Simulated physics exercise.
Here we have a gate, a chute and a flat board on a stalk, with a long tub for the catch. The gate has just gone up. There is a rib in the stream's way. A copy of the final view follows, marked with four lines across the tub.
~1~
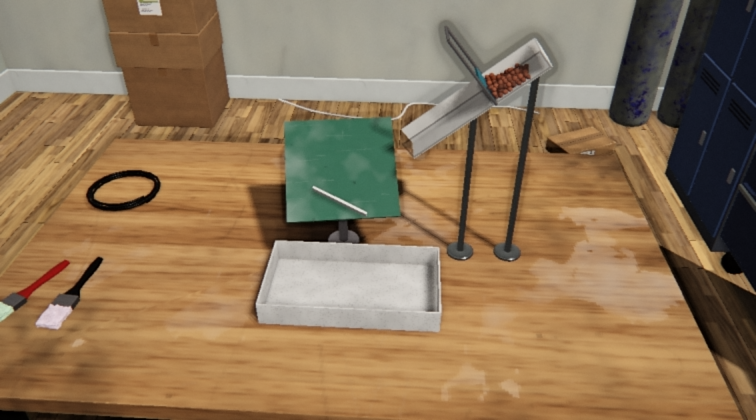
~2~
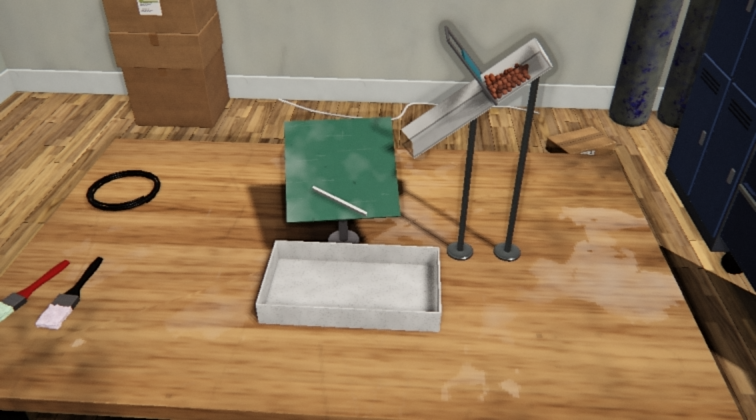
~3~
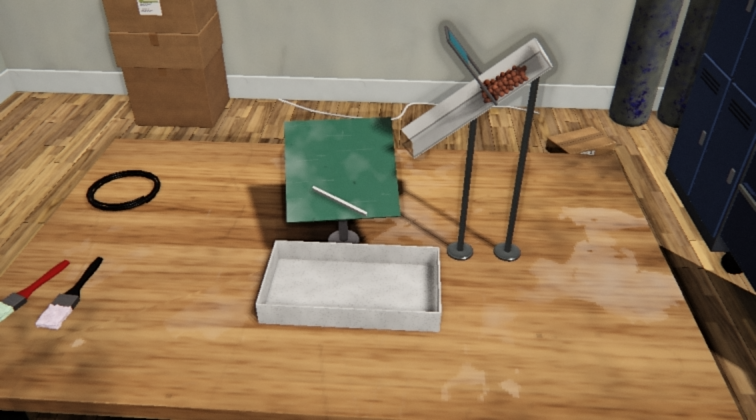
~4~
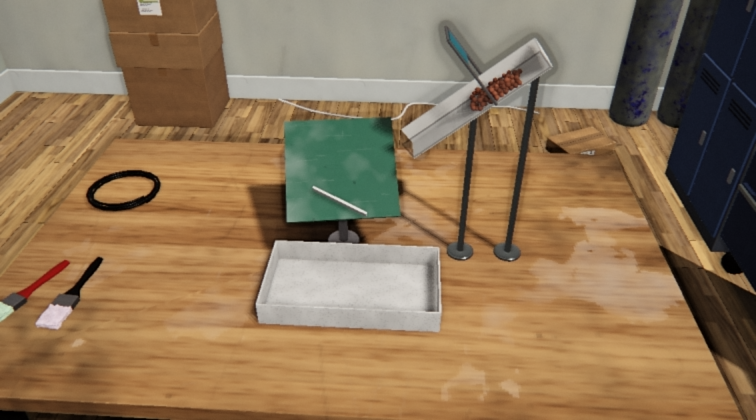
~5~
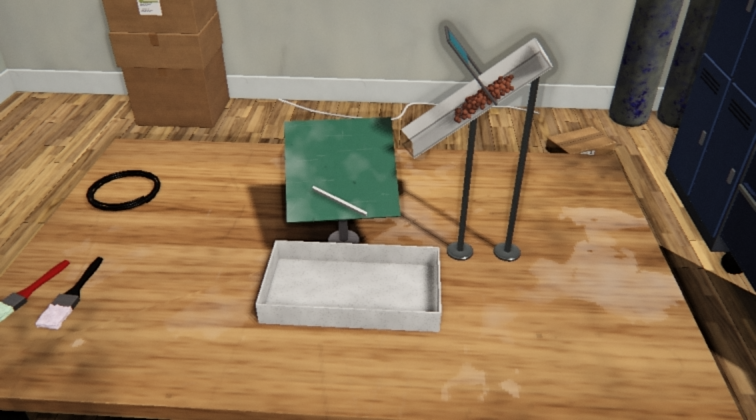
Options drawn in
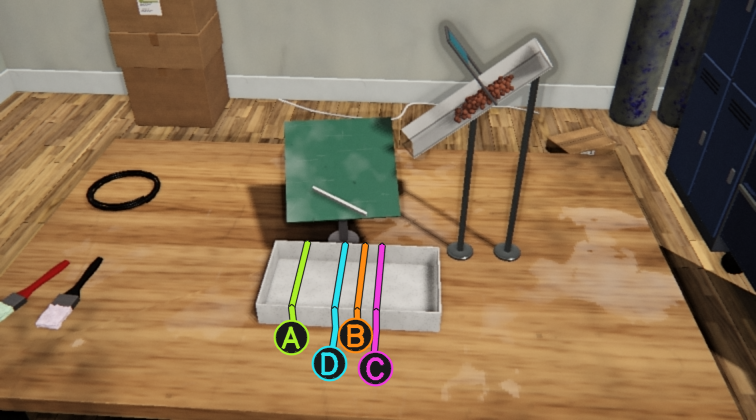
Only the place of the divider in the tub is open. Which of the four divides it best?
C.
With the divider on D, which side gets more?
The right side.
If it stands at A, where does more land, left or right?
More lands on the right.
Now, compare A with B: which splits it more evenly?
The answer is B.
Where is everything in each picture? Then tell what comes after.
The first frame shows load behind the gate near (505, 79), clay pellets; lip of the chute near (413, 150), sloping fairly steeply.
The second frame shows middle of the board near (341, 168), tilted fairly steeply; middle of its low edge near (344, 219); of its high edge near (338, 119).
The third frame shows front corners of the tub near (257, 304) and (440, 313), empty; front of the load near (485, 95).
The fourth frame shows middle of the load near (493, 90); its front near (473, 103), close to a quarter of the way to the lip; rib from (313, 187) to (367, 213).
The fifth frame shows middle of the load near (485, 99); its front near (457, 119), close to half of the way to the lip.
On the marked copy, line A crosses the front rim at (291, 306); line B crosses the front rim at (357, 309); line C crosses the front rim at (376, 310); line D crosses the front rim at (334, 308).
Choosing A, of what is caught, none at all on the left of the divider, the whole lot on the right.
Choosing B, of what is caught, a small share on the left of the divider, the bulk on the right.
Choosing C, of what is caught, close to two thirds on the left of the divider, close to a third on the right.
Choosing D, of what is caught, a small share on the left of the divider, all but a few on the right.
